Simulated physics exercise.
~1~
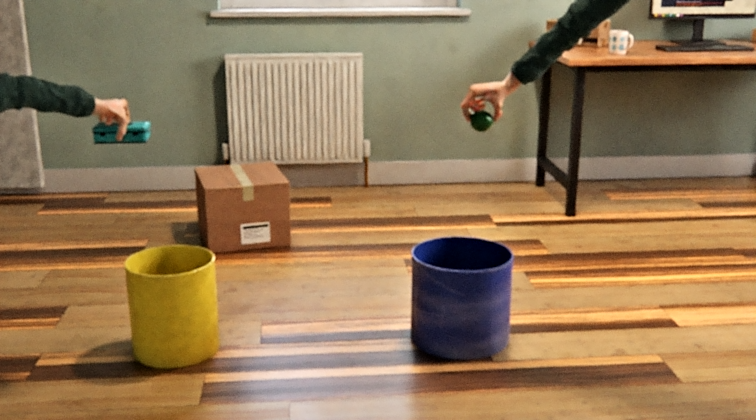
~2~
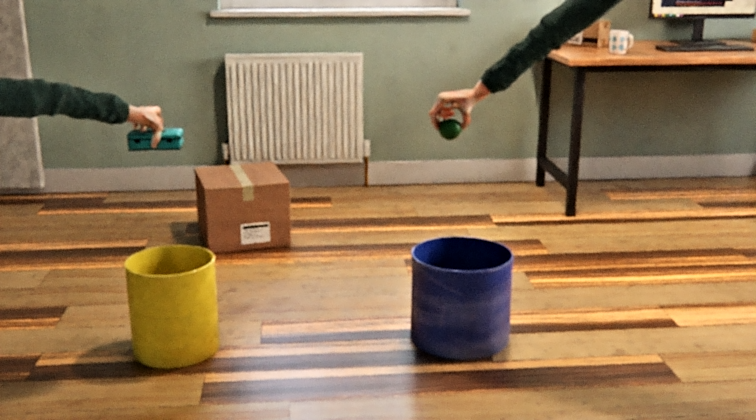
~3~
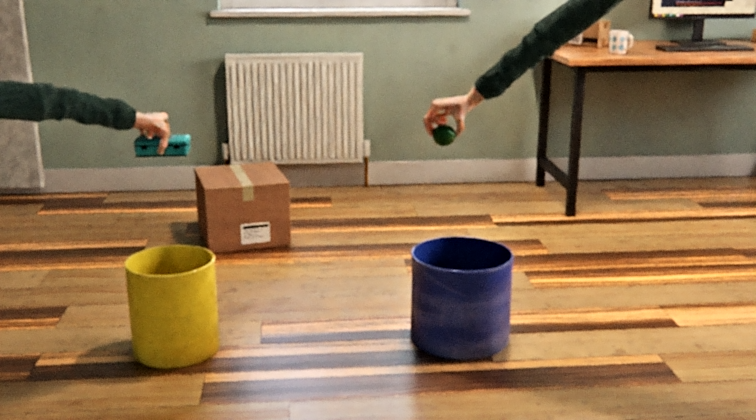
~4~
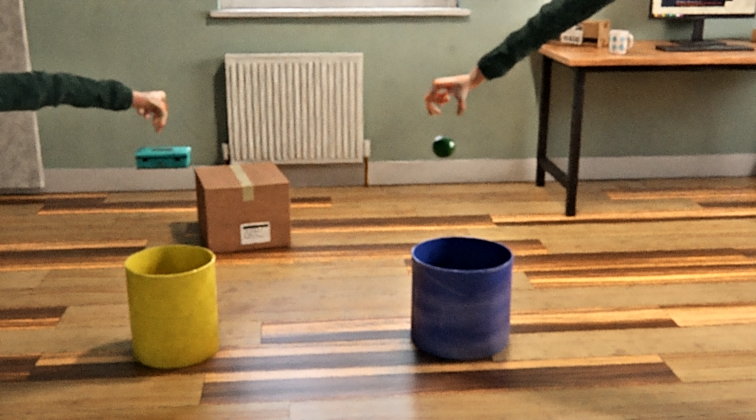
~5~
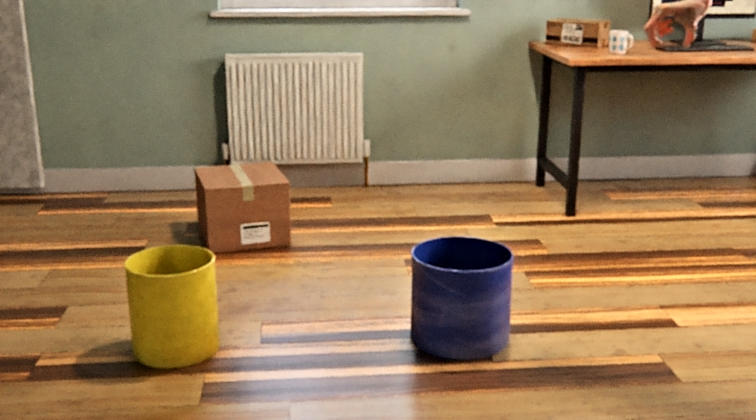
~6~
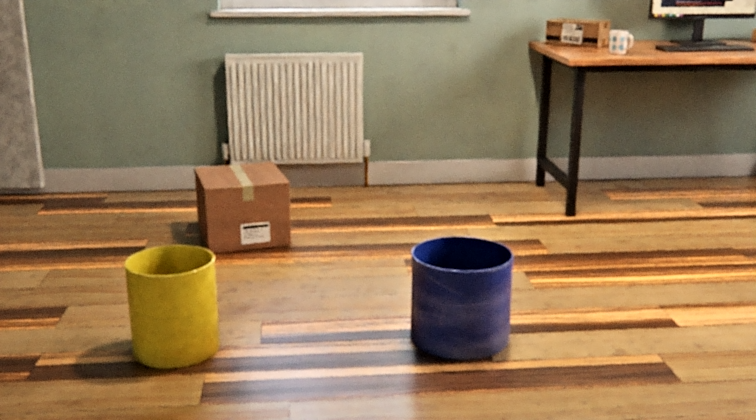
Two hands drop a turquoise case and a green apple, and both get caught.
